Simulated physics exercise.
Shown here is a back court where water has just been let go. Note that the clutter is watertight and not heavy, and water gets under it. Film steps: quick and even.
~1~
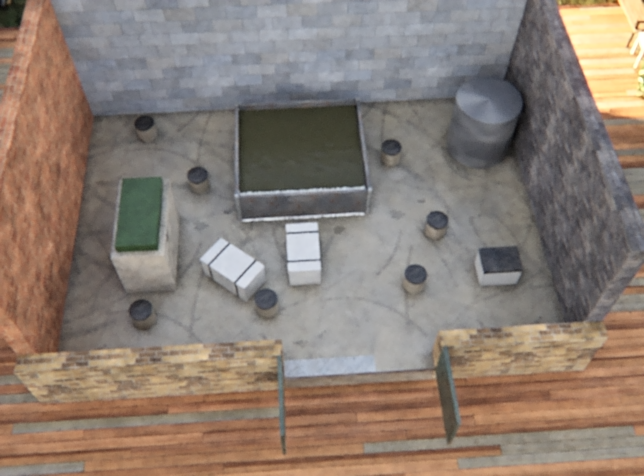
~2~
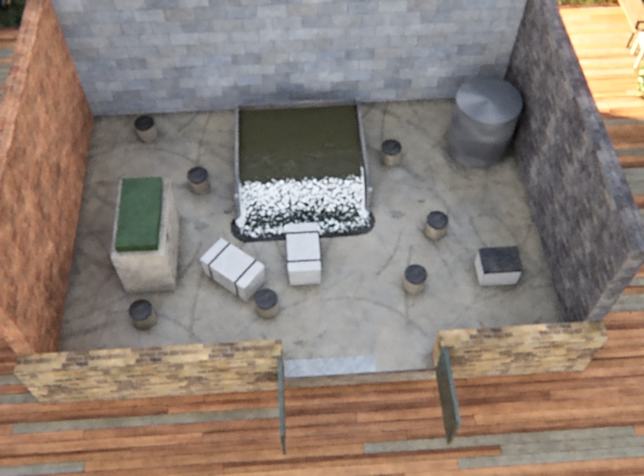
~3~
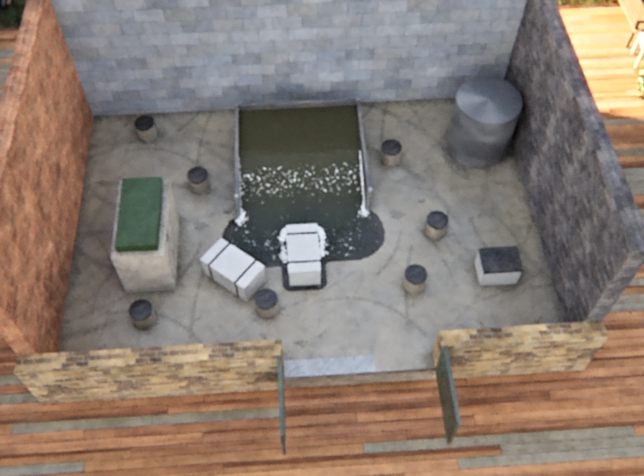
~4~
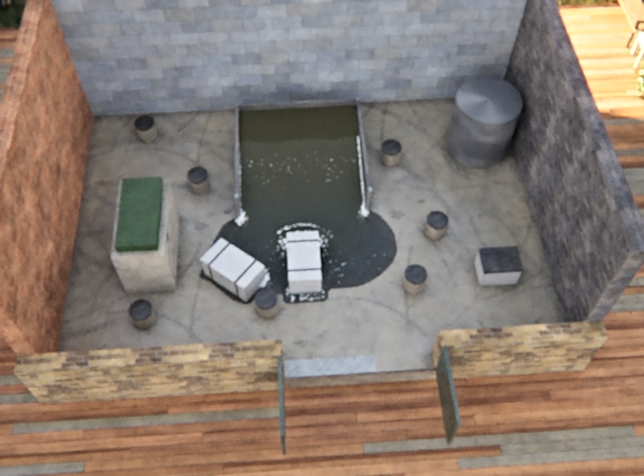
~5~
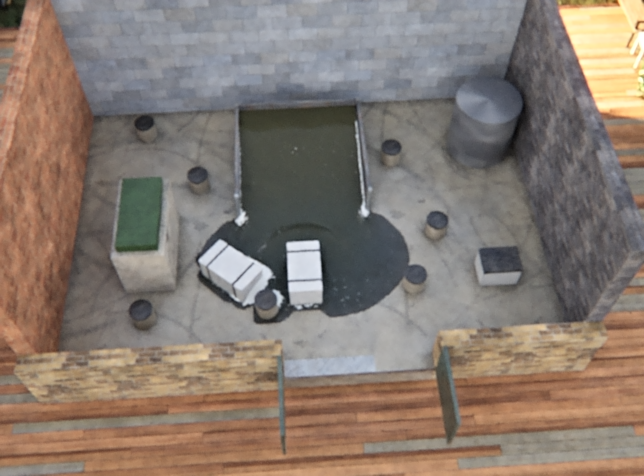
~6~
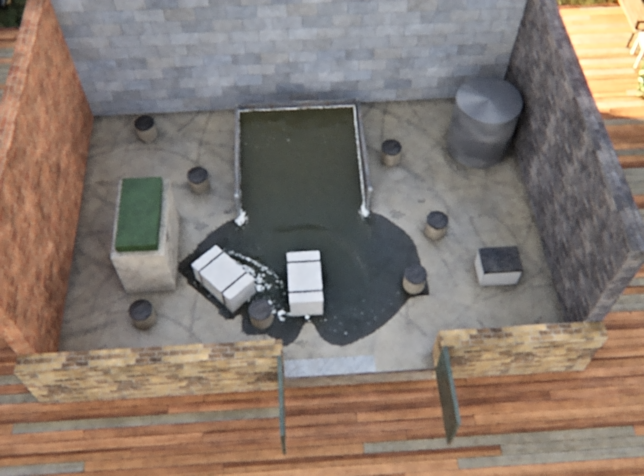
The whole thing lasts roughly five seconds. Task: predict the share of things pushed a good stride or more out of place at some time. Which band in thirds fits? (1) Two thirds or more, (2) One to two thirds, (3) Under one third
Answer: 2.
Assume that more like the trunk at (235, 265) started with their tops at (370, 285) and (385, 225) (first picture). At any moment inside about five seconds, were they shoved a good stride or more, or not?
Displaced, displaced.
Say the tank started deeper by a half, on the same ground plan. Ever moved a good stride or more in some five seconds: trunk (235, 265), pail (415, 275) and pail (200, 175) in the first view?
The first reached the mark, the second reached the mark, the third stopped before it.
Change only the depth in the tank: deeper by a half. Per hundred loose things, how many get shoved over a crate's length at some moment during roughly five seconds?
Roughly 70 per cent of them.
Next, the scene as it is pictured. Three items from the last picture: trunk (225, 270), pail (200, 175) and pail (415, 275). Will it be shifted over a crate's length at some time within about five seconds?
The first comes out driven that far, the second not so far, the last driven that far.
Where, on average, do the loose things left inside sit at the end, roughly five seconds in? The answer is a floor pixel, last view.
I'd put it at roughly (280, 212).
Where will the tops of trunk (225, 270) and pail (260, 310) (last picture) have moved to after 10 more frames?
I'd say around (111, 325) for the first and around (170, 330) for the second.
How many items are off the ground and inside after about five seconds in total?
2 of them.
A moment on, 3 of 10 are well off their spots; 0 afloat.
Next, 5 of 10 are well off their spots; 2 afloat.
Later, 5 of 10 are well off their spots; 2 afloat.
In the end, 5 of 10 are well off their spots, and 5 have been at some point; 2 afloat.
